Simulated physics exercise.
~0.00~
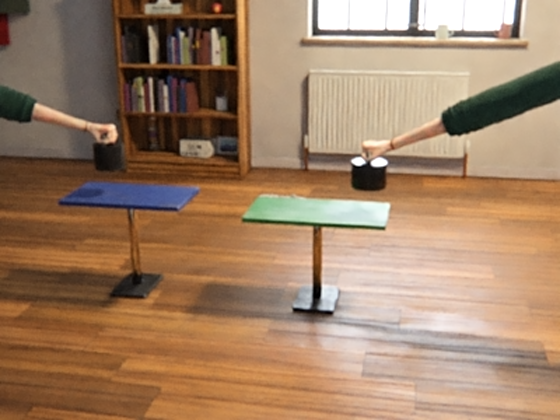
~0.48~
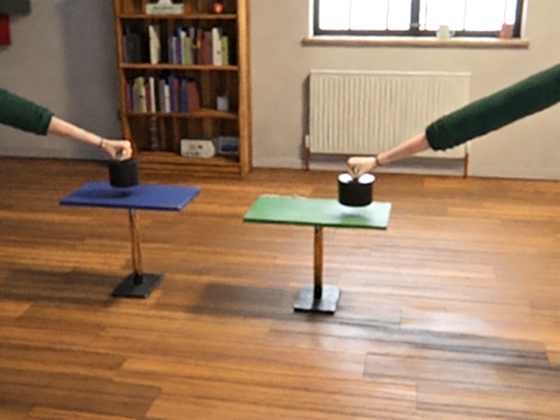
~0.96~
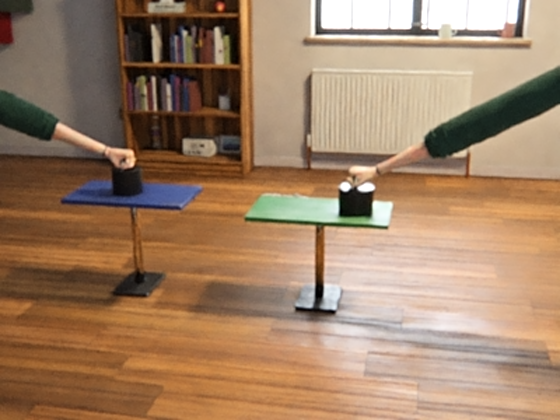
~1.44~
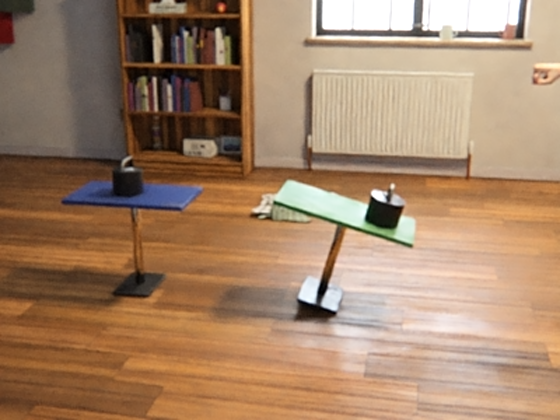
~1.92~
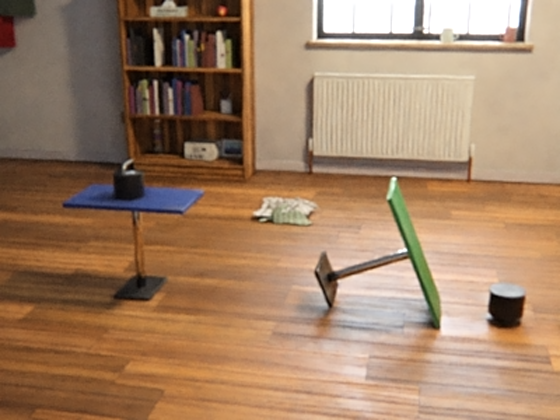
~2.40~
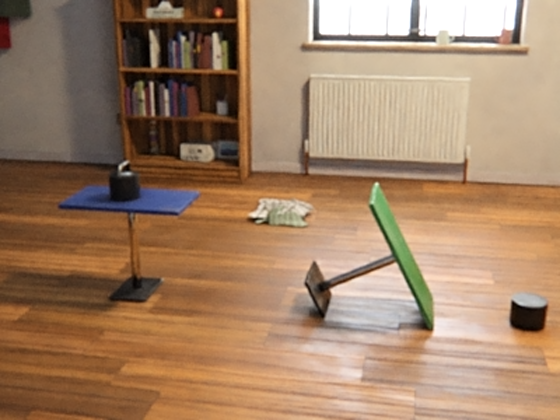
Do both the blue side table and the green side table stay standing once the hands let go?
No, only the blue side table stays flat on its foot with the dark object on top. The green side table tips over to the right, and its object ends up on the floor.
